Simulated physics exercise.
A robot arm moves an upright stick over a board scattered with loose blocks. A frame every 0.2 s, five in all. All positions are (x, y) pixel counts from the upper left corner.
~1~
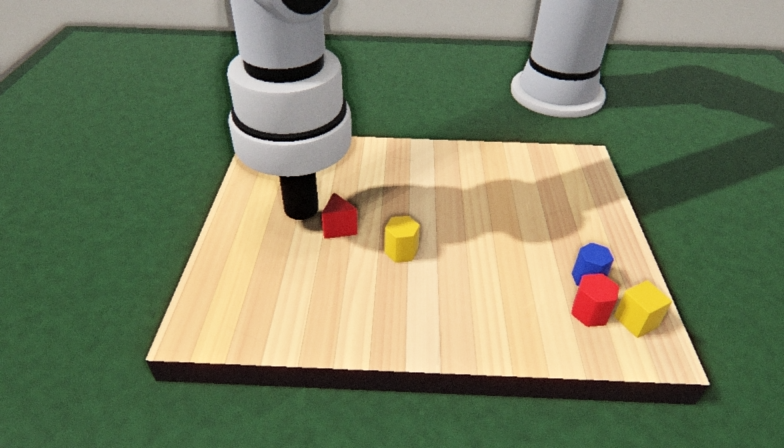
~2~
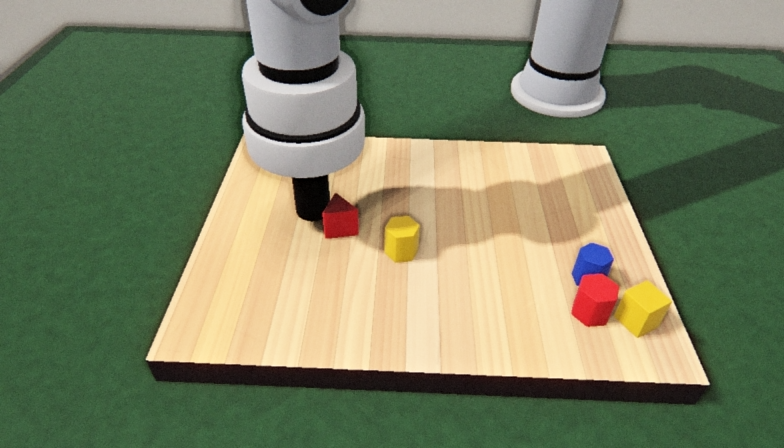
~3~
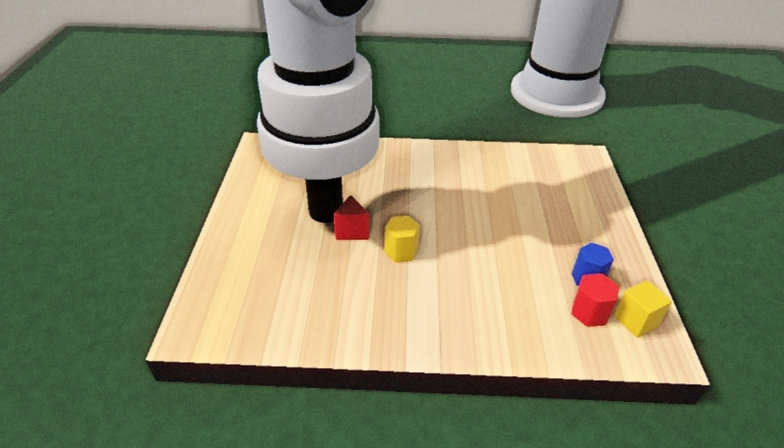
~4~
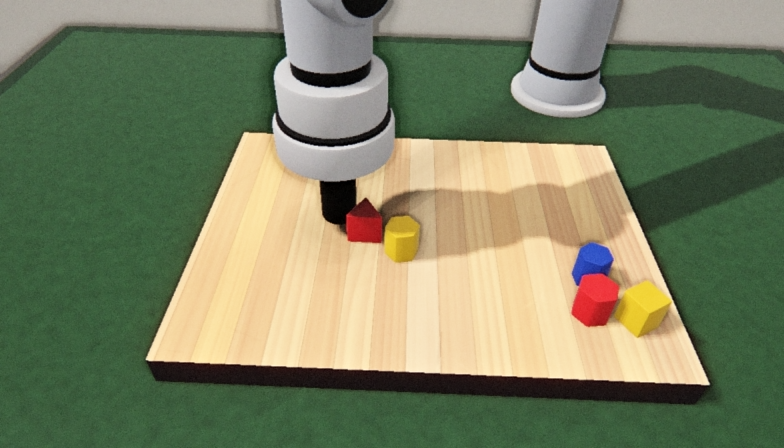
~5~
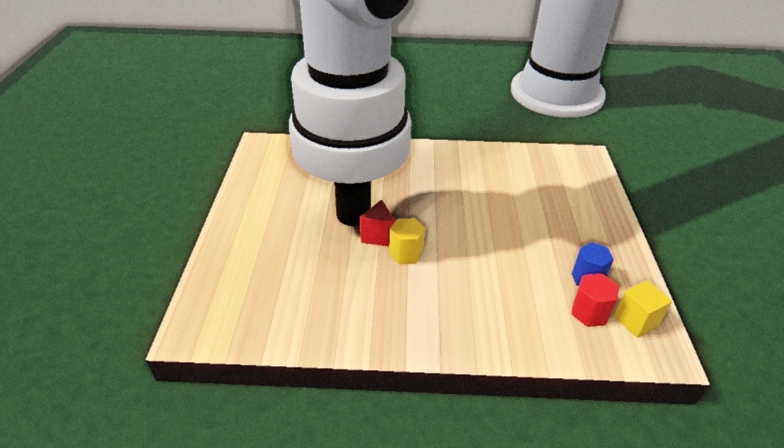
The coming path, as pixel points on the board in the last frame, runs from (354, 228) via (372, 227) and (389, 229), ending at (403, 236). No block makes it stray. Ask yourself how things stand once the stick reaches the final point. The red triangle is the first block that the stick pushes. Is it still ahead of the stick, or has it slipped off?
The block sits ahead of the stick.
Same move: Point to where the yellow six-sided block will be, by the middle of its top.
The middle of its upper face should be somewhere near (429, 237).
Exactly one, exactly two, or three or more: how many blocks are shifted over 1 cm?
Total moved: Two.
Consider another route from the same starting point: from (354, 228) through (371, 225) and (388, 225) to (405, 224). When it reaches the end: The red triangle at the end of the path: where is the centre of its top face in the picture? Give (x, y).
Around pixel (423, 215).
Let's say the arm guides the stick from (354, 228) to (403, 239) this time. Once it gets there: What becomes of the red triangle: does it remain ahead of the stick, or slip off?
Still leading.
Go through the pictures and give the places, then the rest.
In the first picture, stick's lower end (302, 210); red triangle (338, 204); yellow six-sided block (403, 226).
In the second picture, stick (314, 212); blocks still.
In the third picture, stick (326, 213); red triangle (351, 207).
In the fourth picture, stick (340, 215); red triangle (365, 210).
In the fifth picture, stick (354, 216); red triangle (379, 212); yellow six-sided block (408, 228).
The first path, step by step. Halfway along, stick (381, 216); red triangle (406, 213); yellow six-sided block (424, 234), turned 40° clockwise.
At the end, stick (403, 225); red triangle (432, 219); yellow six-sided block (429, 237), turned 70° clockwise.
